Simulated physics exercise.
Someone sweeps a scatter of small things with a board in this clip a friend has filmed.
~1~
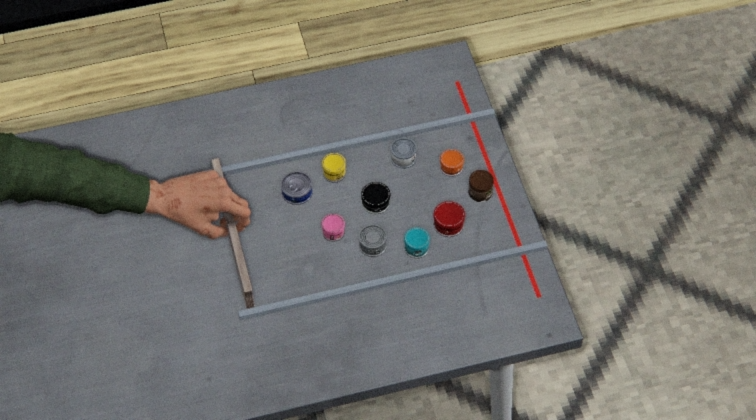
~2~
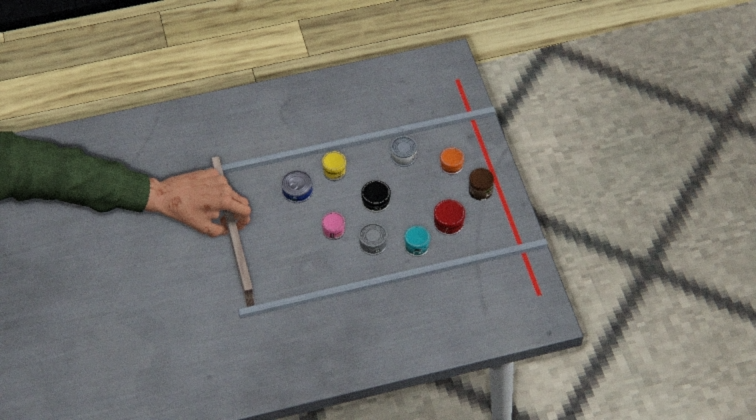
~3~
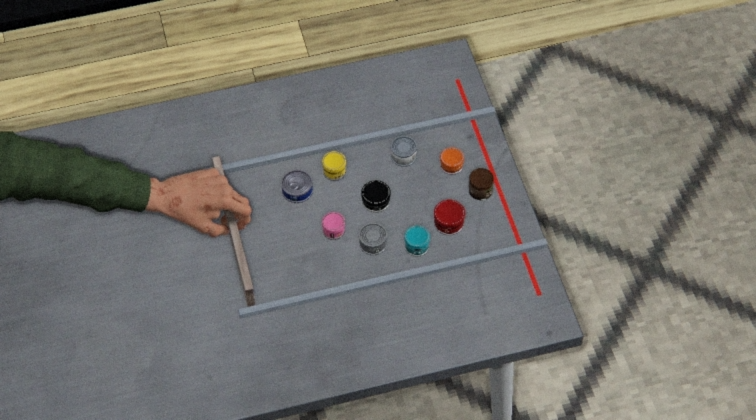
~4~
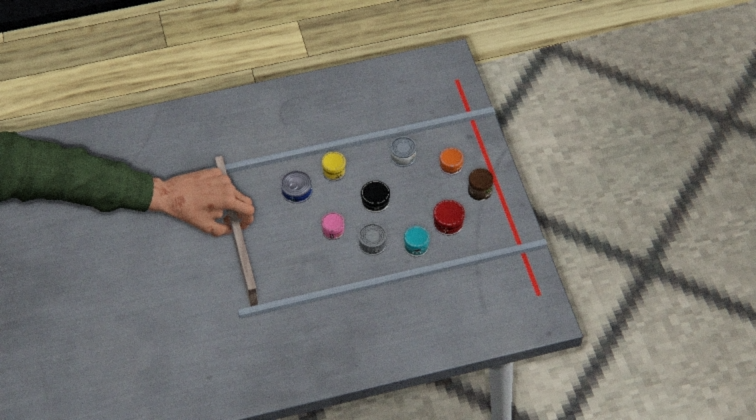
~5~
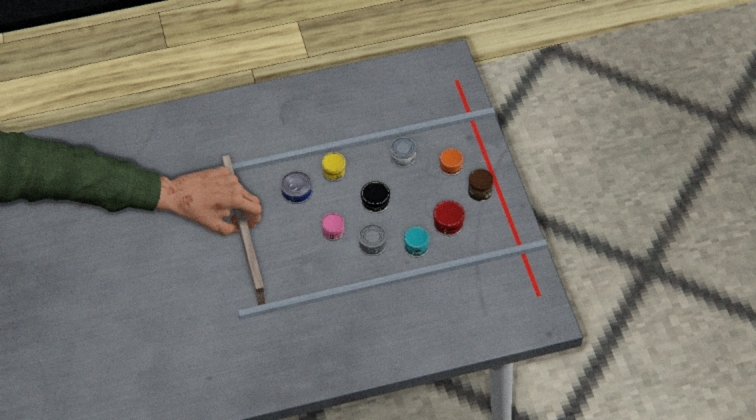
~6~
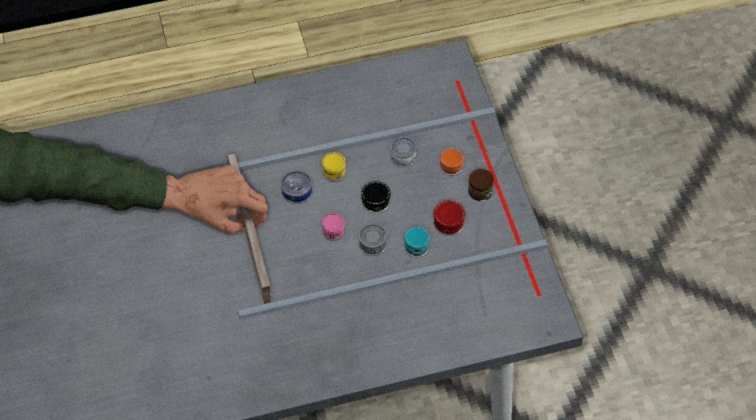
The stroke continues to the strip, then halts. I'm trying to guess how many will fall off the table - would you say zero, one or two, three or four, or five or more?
I would say three or four.
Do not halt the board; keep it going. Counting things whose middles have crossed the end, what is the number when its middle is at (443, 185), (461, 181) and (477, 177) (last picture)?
In order, that gives 0, then 0, then 0.
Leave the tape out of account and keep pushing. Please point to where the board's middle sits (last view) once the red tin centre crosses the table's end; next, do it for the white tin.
The red tin gives roughly (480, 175), the white tin roughly (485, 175).
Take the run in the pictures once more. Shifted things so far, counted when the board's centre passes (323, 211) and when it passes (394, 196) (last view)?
3 and 7.
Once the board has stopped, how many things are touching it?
The count in contact is 6.
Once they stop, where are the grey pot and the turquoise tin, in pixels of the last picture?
The first comes to rest at (521, 207), and the second at (528, 228).
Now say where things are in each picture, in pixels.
Brown tub (481, 186); orange tin (452, 163); red tin (449, 219); board (233, 233); tape (496, 184), in the first picture.
Orange tin (452, 161); blue pot (297, 187), in the second picture.
Red tin (449, 217); black pot (376, 196), in the third picture.
Brown tub (481, 185); pink pot (333, 226), in the fourth picture.
Orange tin (451, 162); yellow pot (334, 167), in the fifth picture.
Brown tub (481, 185); orange tin (452, 162); red tin (449, 218); board (249, 228); tape (496, 183), in the sixth picture.
Soon after, none off yet; brown tub at rest near (481, 185); orange tin at rest near (452, 162); red tin at rest near (449, 218).
After that, none off yet; brown tub at rest near (481, 185); orange tin at rest near (452, 162); red tin displaced about its own width near (467, 212).
In the end, the number that fall off is three or four; gone, white tin, red tin, orange tin and brown tub.
